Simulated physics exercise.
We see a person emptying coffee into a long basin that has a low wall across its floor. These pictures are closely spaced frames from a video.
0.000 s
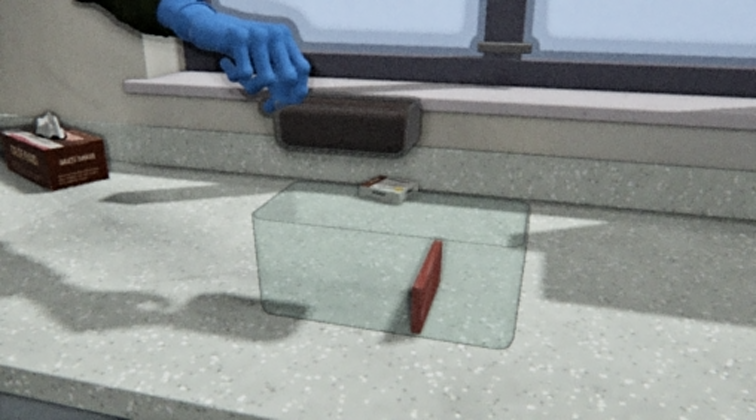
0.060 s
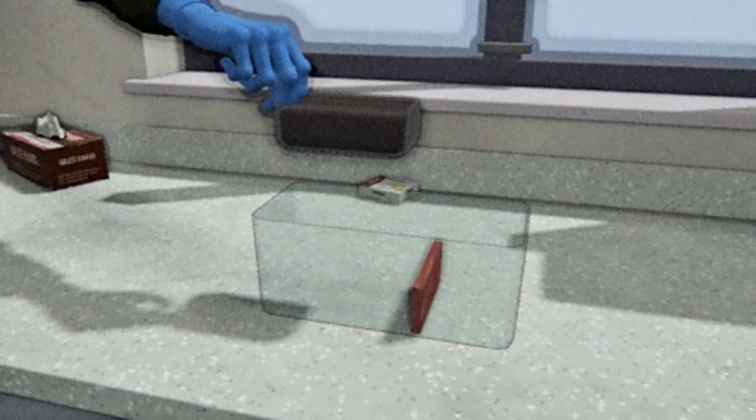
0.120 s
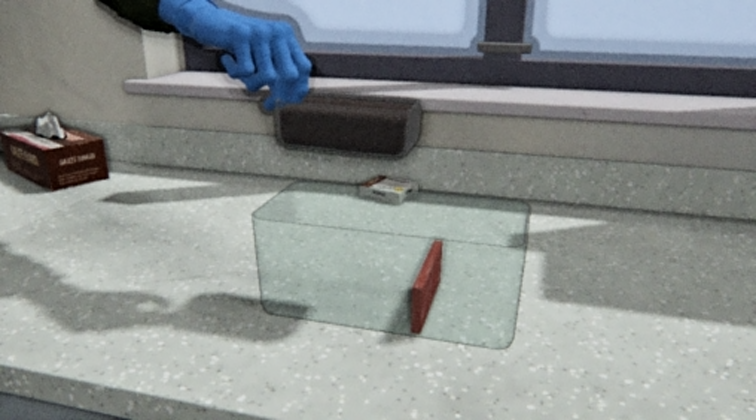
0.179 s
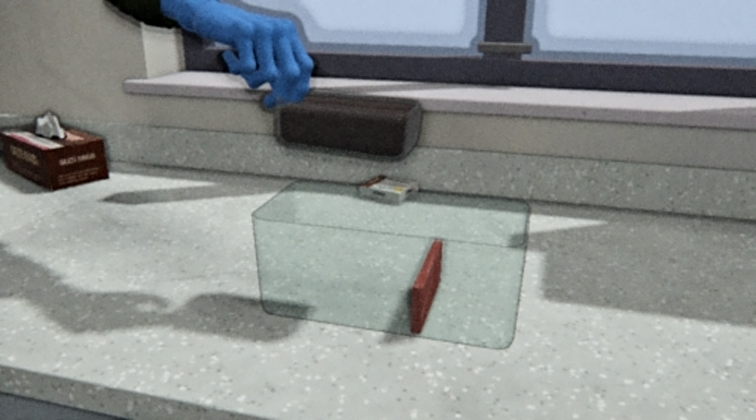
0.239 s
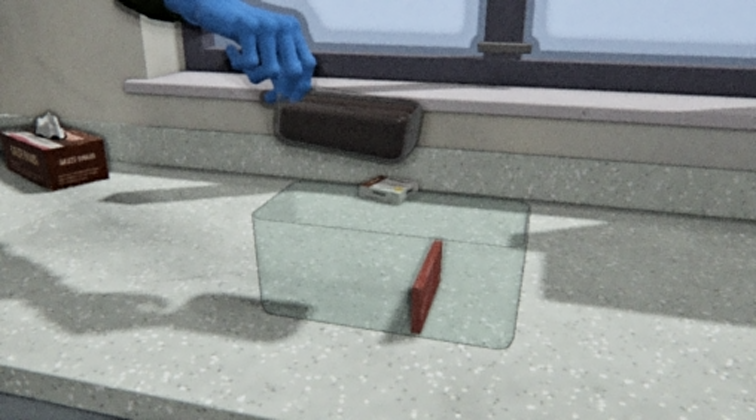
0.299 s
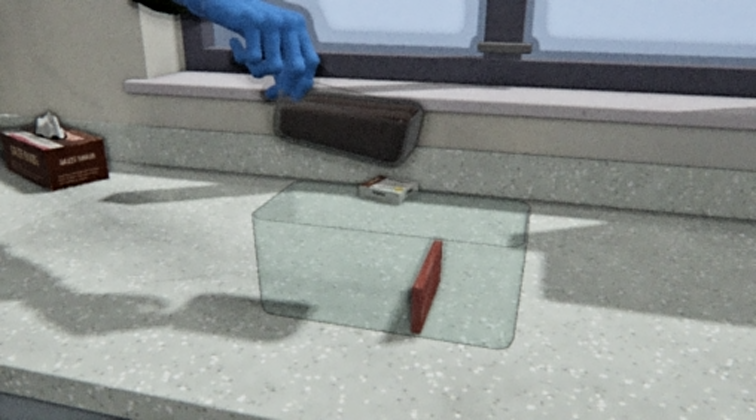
On a speckled counter by a window, a blue-gloved hand held a dark container above a clear basin with a low red wall inside, keeping it nearly level before slowly tilting it slightly down to the right.
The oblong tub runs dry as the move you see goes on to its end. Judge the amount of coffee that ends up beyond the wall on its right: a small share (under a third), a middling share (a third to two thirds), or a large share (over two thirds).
A large share.
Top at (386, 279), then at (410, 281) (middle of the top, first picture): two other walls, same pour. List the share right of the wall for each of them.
It works out to around 90 per cent for the first and around 80 per cent for the second.
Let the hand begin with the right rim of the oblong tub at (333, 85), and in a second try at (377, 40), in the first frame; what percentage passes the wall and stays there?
It works out to around 0 % and then around 65 %.
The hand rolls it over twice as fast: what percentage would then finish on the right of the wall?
About 75 %.
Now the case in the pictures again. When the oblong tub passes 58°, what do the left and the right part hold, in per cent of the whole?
Left side around 0 per cent; right side around 40 per cent.
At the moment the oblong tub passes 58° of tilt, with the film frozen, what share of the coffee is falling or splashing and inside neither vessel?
Estimate: Some 30 per cent.
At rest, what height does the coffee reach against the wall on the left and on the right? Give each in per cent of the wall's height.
Close to 10 for the left and 50 for the right.
A moment on, the oblong tub is tipped part way and 28 per cent is still to pour, 1 is left of the wall and 40 right of it.
Next, the oblong tub is tipped on its side and 6 per cent is still to pour, 14 is left of the wall and 78 right of it.
Then the oblong tub is tipped right over and 0 per cent is still to pour, 21 is left of the wall and 78 right of it.
Later the oblong tub is tipped right over and 0 per cent is still to pour, 22 is left of the wall and 78 right of it.
Finally, 22 per cent lies left of the wall, 78 right of it and 0 outside.
